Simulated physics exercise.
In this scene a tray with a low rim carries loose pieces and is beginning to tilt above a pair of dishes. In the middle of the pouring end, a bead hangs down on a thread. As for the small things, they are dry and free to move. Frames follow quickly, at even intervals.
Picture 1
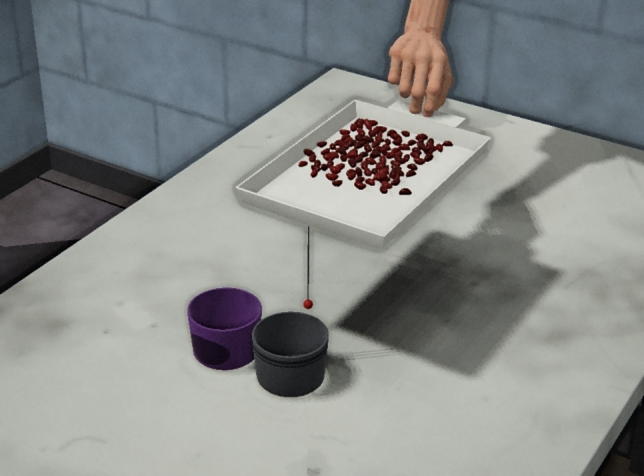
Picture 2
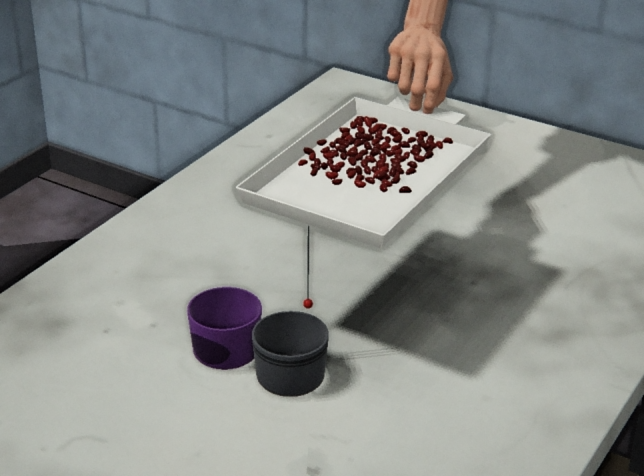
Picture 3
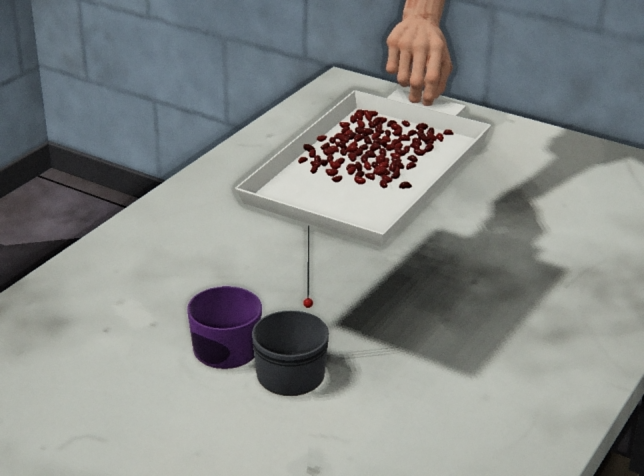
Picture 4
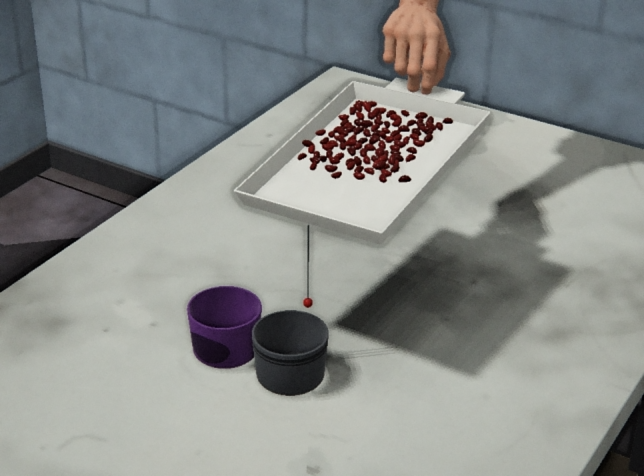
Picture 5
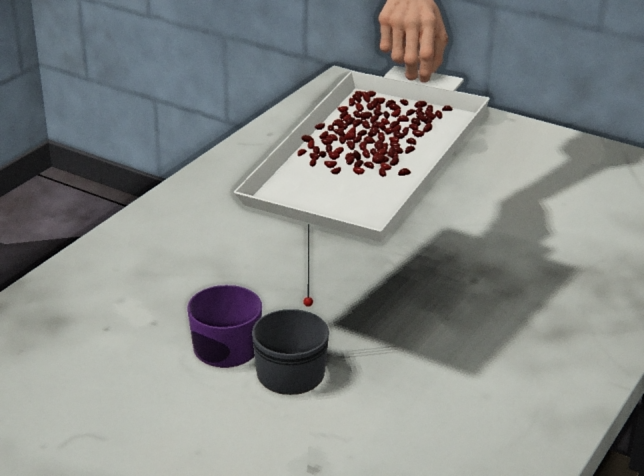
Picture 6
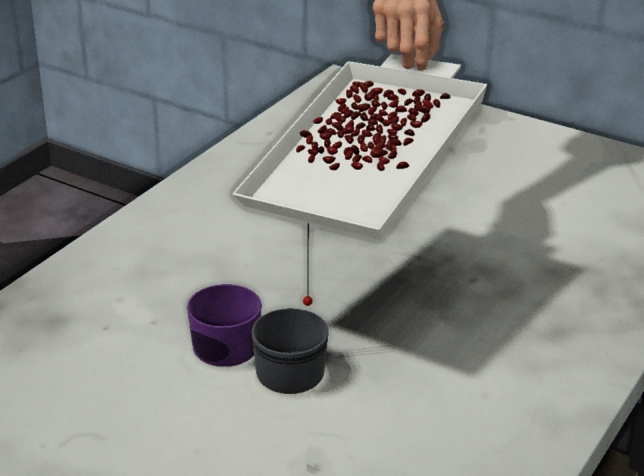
We see a hand holding a white tray of dark red beans above a purple dish and a dark grey dish, a red bead hanging below; the hand rises slightly, gradually tilting the tray toward its lower left corner.
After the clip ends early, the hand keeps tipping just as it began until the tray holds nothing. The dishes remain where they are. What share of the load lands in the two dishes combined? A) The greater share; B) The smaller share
(A) The greater share.
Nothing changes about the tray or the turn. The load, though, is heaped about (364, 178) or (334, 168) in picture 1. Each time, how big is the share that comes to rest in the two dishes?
You'd get near 80 percent first and near 90 percent next.
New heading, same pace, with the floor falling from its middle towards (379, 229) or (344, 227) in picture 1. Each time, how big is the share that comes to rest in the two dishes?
In order, some 0 % and some 30 %.
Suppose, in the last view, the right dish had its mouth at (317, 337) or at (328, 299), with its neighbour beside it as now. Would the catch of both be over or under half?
One: Above a half. Two: The smaller part.
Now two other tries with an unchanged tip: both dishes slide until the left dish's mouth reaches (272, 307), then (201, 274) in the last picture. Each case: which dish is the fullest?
First try, the one on the left; second try, the one on the right.
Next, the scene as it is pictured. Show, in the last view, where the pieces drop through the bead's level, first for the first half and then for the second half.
Around (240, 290), followed by around (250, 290).
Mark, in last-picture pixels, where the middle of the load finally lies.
Near pixel (236, 343).
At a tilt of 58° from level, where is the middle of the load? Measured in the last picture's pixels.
Somewhere about (279, 188).
Just after the last frame, tray tipped steeply; almost all on the tray; just a few in the left dish; just a few in the air.
A moment on, tray tipped right over; the larger part on the tray; just a few in the right dish; about a tenth in the left dish; just a few outside both; just a few in the air.
Further on, tray tipped past a quarter turn; roughly a quarter in the right dish; roughly half in the left dish; roughly a quarter outside both.
When it is over, tray tipped past a quarter turn; roughly a quarter in the right dish; roughly half in the left dish; roughly a quarter outside both.
